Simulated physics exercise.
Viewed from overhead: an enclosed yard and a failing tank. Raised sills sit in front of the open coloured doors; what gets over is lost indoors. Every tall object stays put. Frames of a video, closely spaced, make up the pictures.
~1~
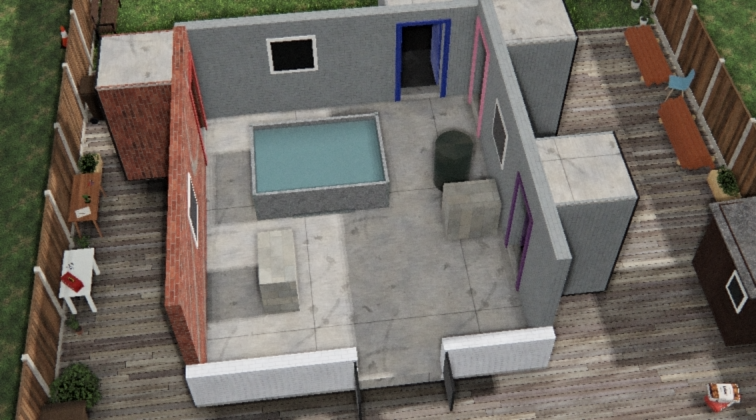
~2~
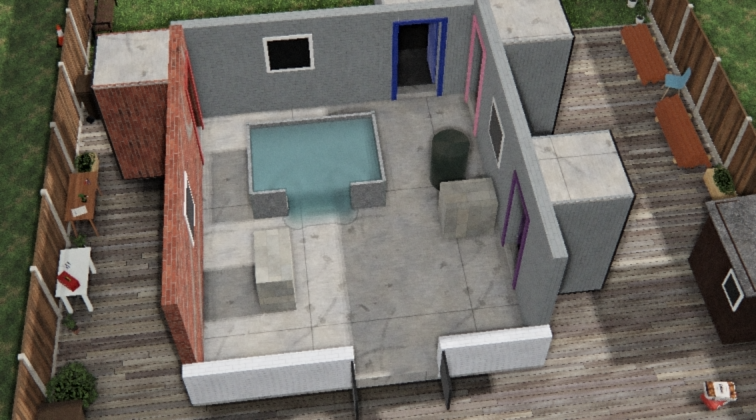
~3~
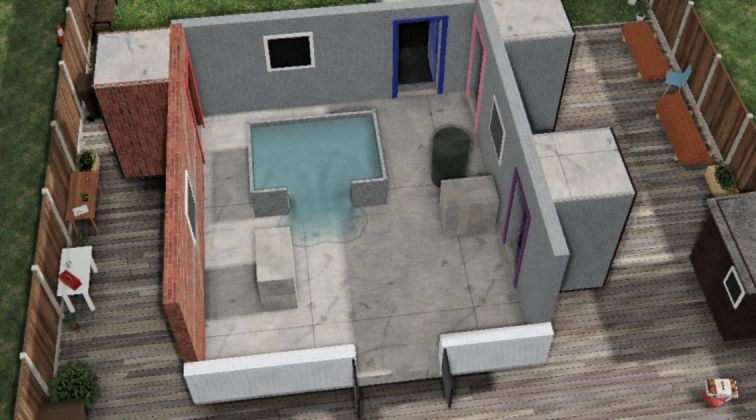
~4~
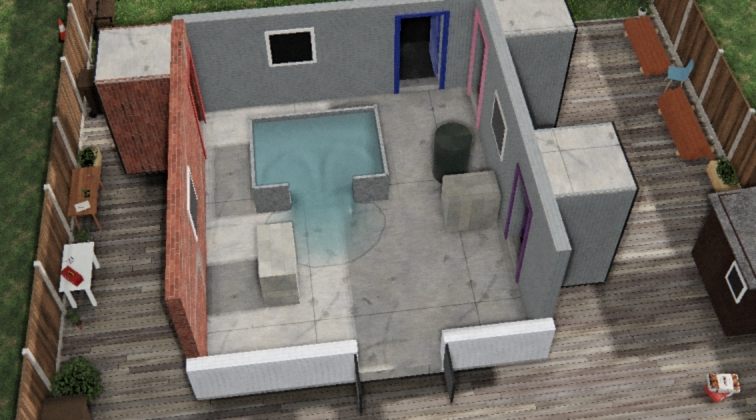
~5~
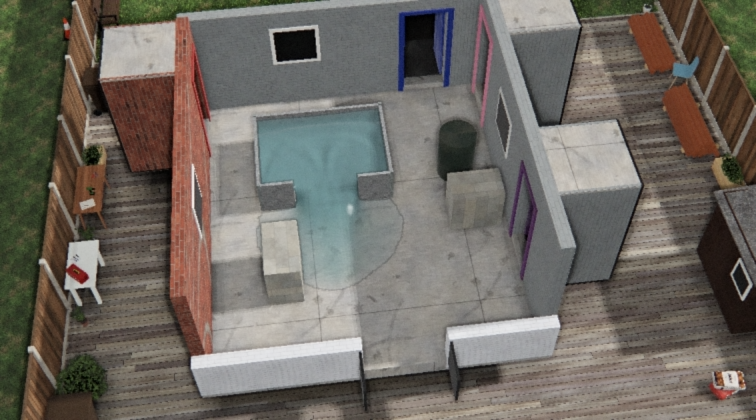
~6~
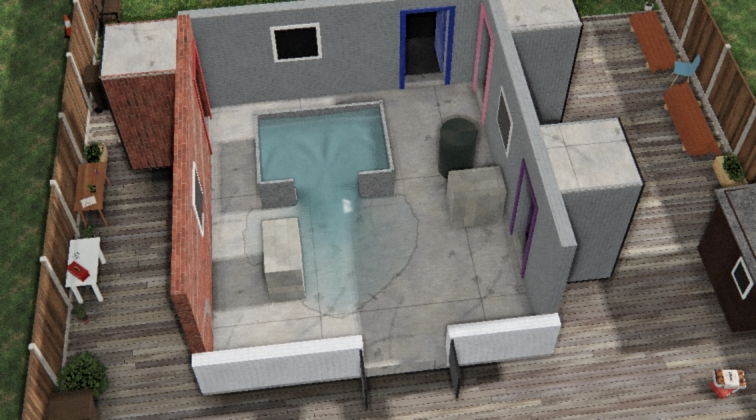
Walled yard seen from above, still water in a raised tank pouring through a front gap and spreading across the pale floor.
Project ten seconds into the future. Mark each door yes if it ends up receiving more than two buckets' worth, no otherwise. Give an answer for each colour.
Blue door - no, pink door - no, red door - no, purple door - no.
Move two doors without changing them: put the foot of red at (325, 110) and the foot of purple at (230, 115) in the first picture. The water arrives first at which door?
The one in purple comes first.
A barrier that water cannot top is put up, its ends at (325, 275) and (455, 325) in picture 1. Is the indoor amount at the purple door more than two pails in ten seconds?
In the end the purple door rises above the limit.
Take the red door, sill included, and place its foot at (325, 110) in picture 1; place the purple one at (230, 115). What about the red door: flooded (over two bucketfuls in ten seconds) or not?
Red falls short.
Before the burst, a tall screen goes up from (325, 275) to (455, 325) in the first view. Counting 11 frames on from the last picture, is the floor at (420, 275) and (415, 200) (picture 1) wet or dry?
Taking the points in order, the first is inundated and the second is high and dry.
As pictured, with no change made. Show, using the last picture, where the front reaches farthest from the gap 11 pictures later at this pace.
About (534, 336).
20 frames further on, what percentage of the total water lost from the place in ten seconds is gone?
It works out at roughly 40 per cent.
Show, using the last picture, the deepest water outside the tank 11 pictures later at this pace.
It should be deepest at about (335, 350).
A moment on, water covers 35 % of the floor; the blue door not reached, the pink door not reached, the red door not reached, the purple door not reached.
Next, water covers 45 % of the floor; the blue door not reached, the pink door not reached, the red door not reached, the purple door not reached.
Then, water covers 60 % of the floor; the blue door not reached, the pink door not reached, the red door wet at the sill, nothing in, the purple door wet at the sill, nothing in.
Later, water covers 70 % of the floor; the blue door not reached, the pink door not reached, the red door wet at the sill, nothing in, the purple door wet at the sill, nothing in.
In the end, water covers 90 % of the floor; the blue door wet at the sill, nothing in, the pink door wet at the sill, nothing in, the red door wet at the sill, nothing in, the purple door wet at the sill, nothing in.
